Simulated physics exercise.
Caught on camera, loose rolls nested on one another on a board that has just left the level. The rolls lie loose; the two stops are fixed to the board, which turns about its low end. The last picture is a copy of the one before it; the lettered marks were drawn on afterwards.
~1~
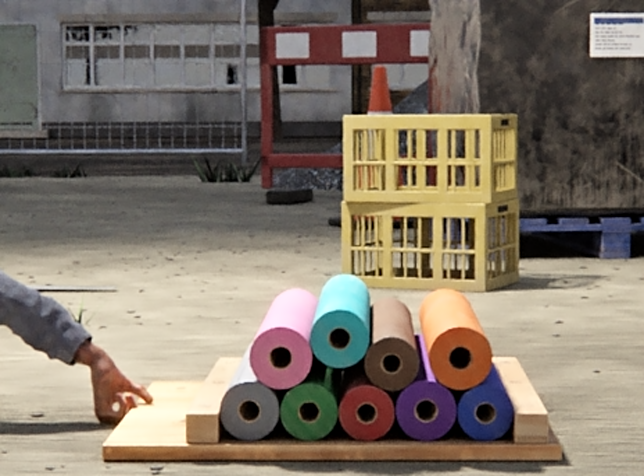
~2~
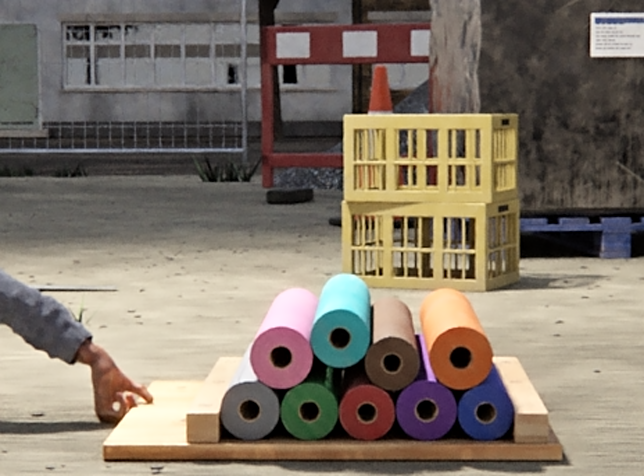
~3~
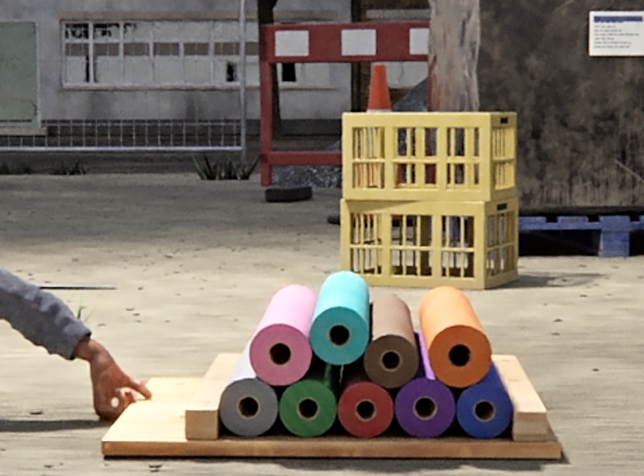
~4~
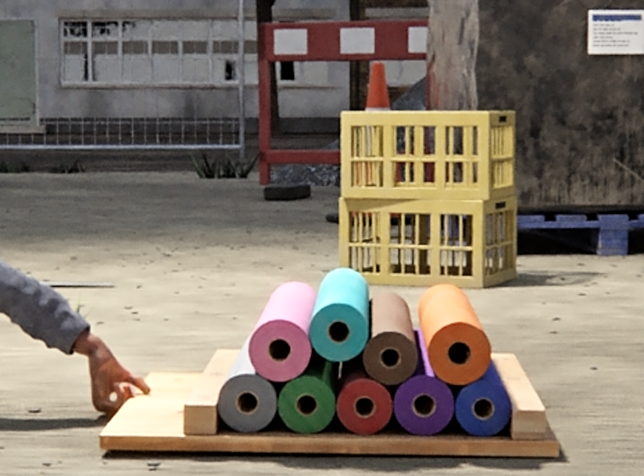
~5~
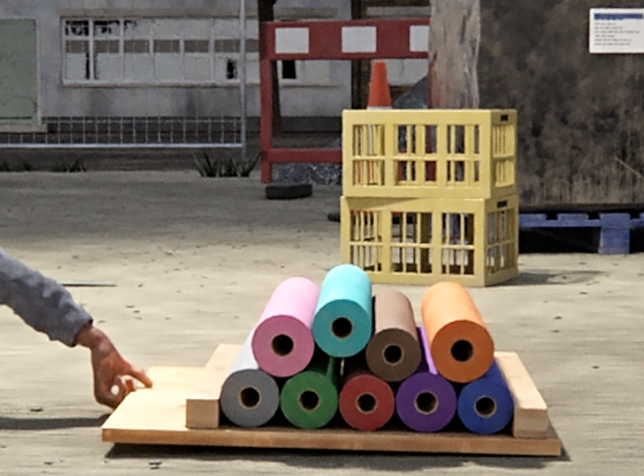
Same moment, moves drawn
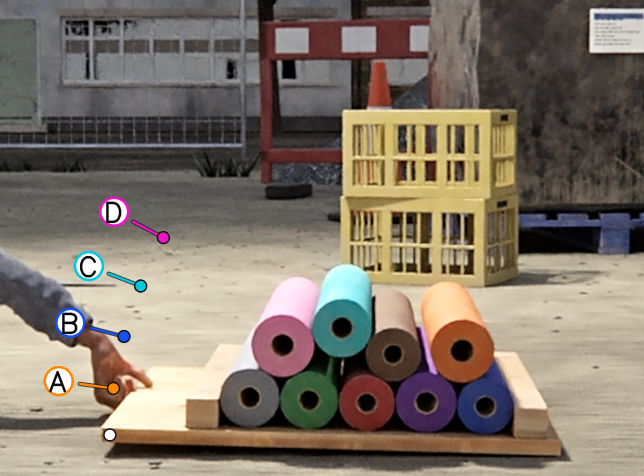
To begin with, a hand at the left grips the end of a wooden board carrying a stack of colourful rolls between two wooden blocks, and hardly anything moves. Then the hand slowly raises the left end a little, tilting the board slightly down to the right, while the rolls stay nested together.
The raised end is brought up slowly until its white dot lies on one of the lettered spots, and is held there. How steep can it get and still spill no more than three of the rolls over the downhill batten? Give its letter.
It can be raised to C.
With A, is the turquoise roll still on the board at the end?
The turquoise roll: Yes.
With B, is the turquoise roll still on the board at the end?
The turquoise roll: Yes.
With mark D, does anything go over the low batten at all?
Yes.
On the marked copy, A at (114, 389); B at (124, 336); C at (141, 286); D at (163, 237); the white dot at (110, 435).
With C. Early on, board at 15°.
Further on, board at 21°.
At the end, board at 21°, none over the low batten.
As for the rest, A none over the low batten; B none over the low batten; D four over the low batten (orange, brown, pink, turquoise).
